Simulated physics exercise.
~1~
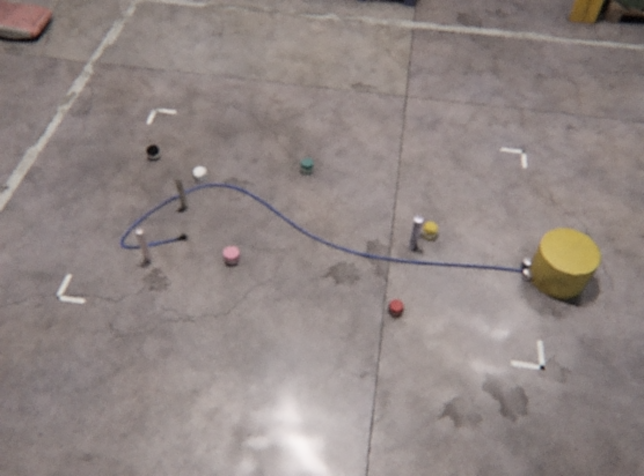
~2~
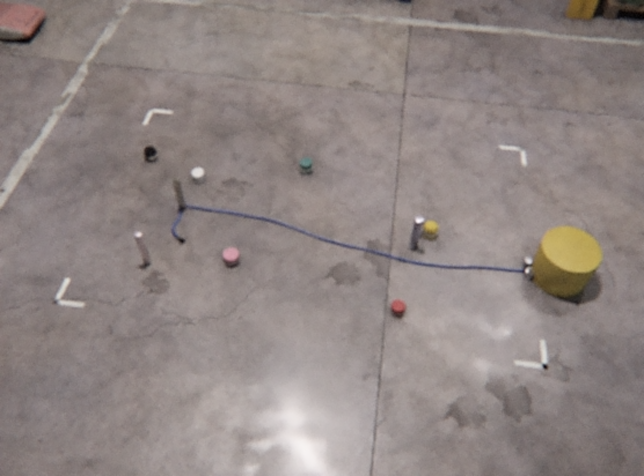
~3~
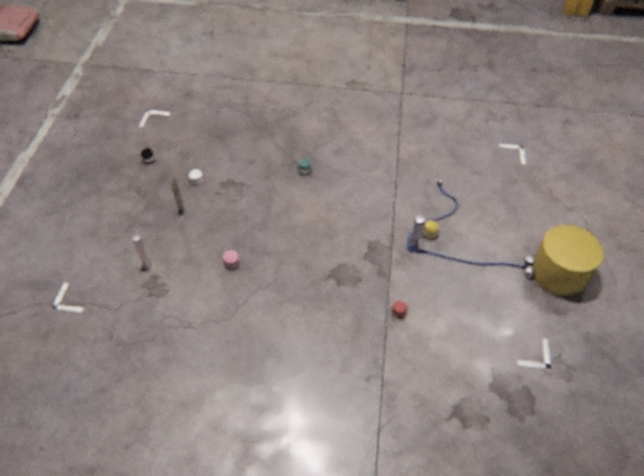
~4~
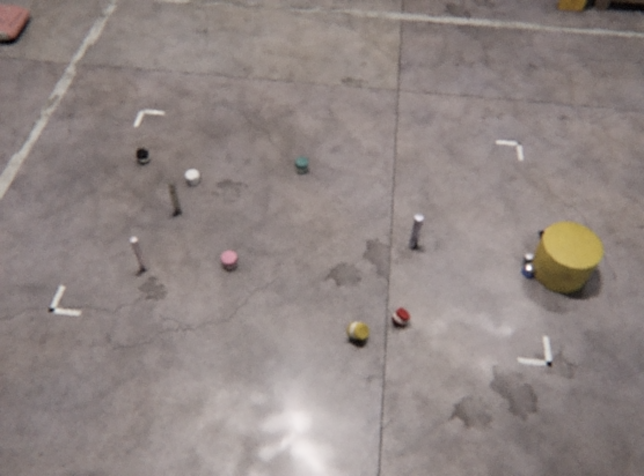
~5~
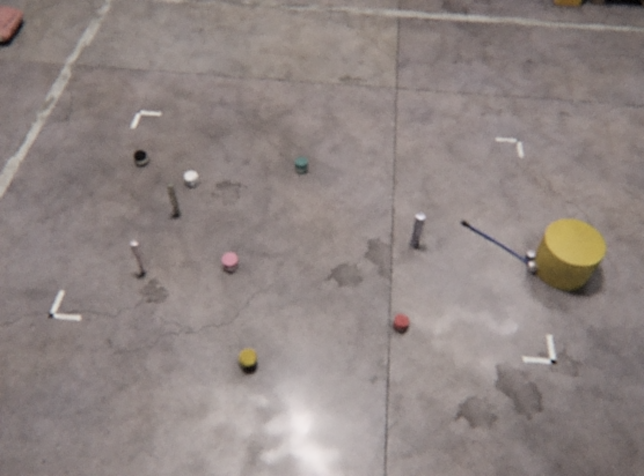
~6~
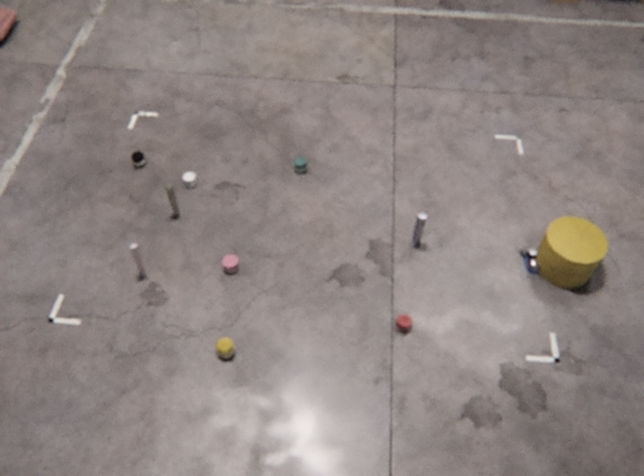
Blue cable drawing in past posts to a yellow reel on a concrete floor, sending a yellow jar leftward, red tin shifting slightly.
